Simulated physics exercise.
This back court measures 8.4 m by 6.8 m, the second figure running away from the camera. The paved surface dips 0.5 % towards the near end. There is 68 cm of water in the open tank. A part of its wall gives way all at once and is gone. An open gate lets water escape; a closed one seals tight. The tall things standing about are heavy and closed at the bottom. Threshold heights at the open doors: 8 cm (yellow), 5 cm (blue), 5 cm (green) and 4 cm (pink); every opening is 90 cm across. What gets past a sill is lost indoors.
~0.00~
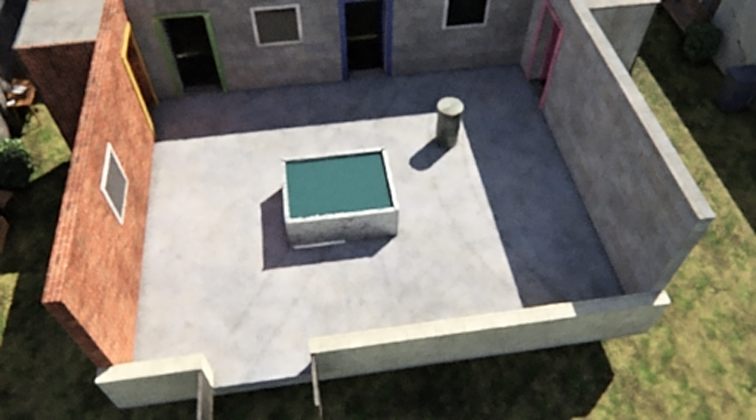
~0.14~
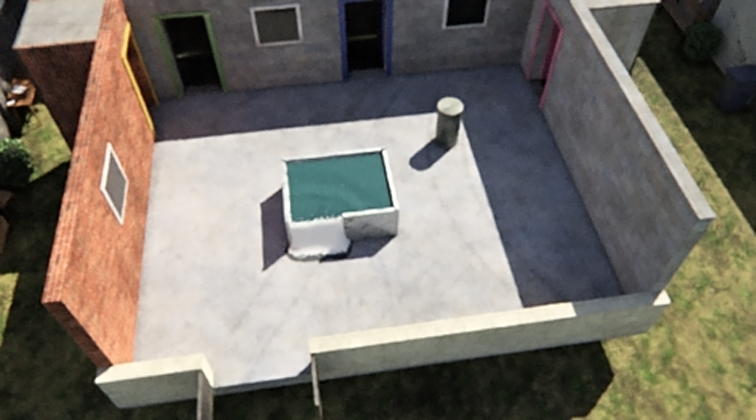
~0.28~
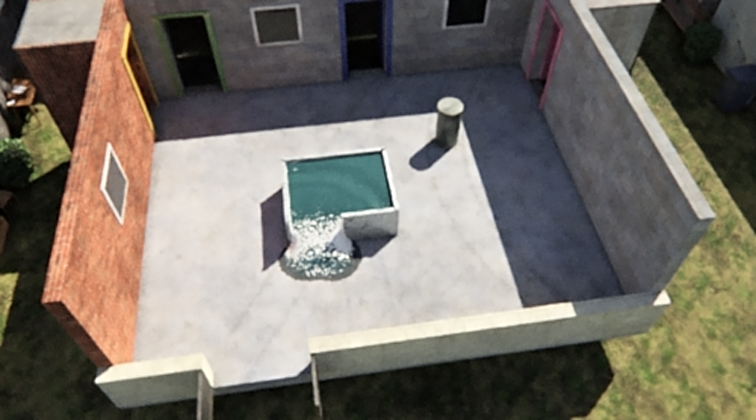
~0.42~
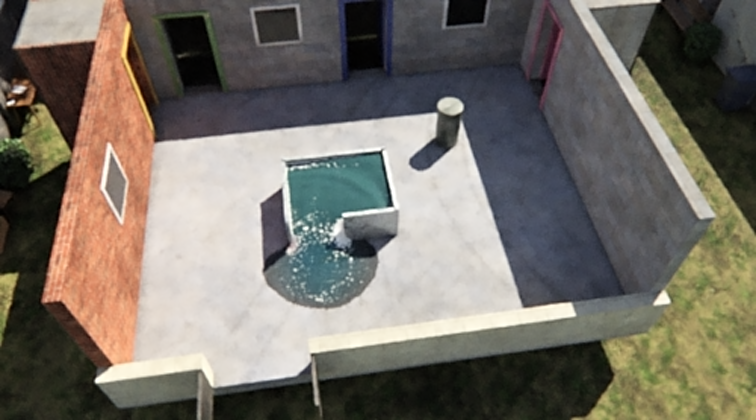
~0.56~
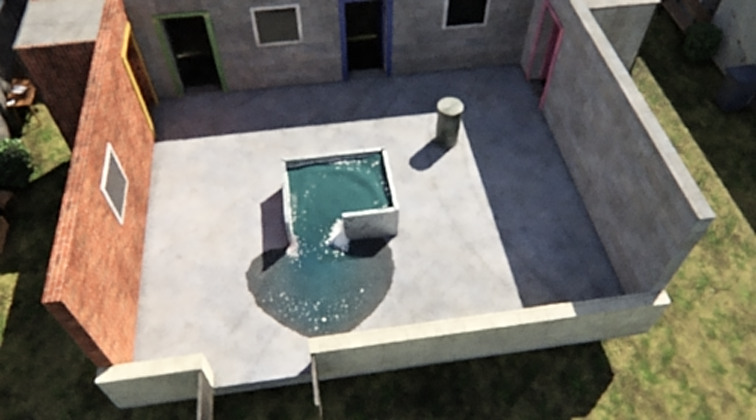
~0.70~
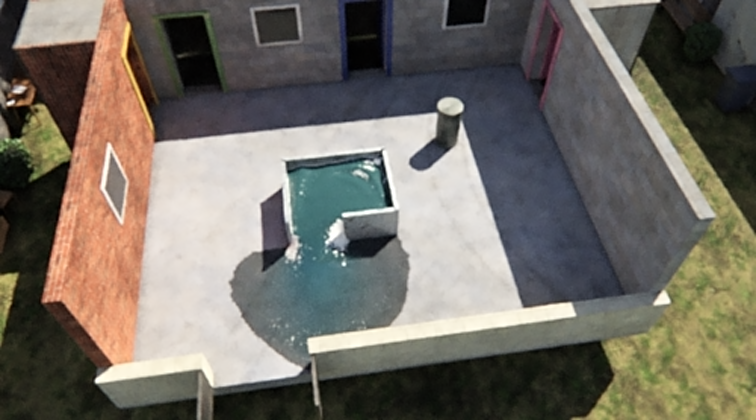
At the start, still green water fills an open tank in a walled, paved court. Part of the tank's near wall disappears, and water pours through the gap in a white, foaming rush. The water spreads across the pale paving in a widening dark pool, reaching the low front wall while the tank's level drops.
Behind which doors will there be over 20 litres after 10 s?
Within that time: At the yellow door it stays under the limit; at the blue door it keeps below the limit; at the green door it stays under the limit; at the pink door it keeps below the limit.
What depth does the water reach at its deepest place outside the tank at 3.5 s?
Roughly 18 cm.
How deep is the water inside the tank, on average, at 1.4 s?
About 42 cm.
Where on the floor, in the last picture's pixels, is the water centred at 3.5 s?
At about (351, 268).
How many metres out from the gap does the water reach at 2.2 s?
Some 4.4 m out.
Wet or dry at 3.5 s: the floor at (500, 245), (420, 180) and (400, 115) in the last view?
In that order: Wet, still dry, not reached.
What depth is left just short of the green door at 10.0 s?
About 0.0 cm.
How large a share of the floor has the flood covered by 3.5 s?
Near 30 per cent is wet.
After 1.4 s water covers 15 % of the floor and is deepest (34 cm) near (312, 249); yellow door not reached, blue door not reached, green door not reached, pink door not reached.
After 2.2 s water covers 20 % of the floor and is deepest (31 cm) near (132, 384); yellow door not reached, blue door not reached, green door not reached, pink door not reached.
After 3.5 s water covers 30 % of the floor and is deepest (18 cm) near (334, 356); yellow door not reached, blue door not reached, green door not reached, pink door not reached.
After 6.0 s water covers 45 % of the floor and is deepest (10 cm) near (334, 356); yellow door not reached, blue door not reached, green door not reached, pink door not reached.
After 10.0 s water covers 60 % of the floor and is deepest (5 cm) near (323, 357); yellow door not reached, blue door not reached, green door not reached, pink door 2 cm at the sill, 0 L in.
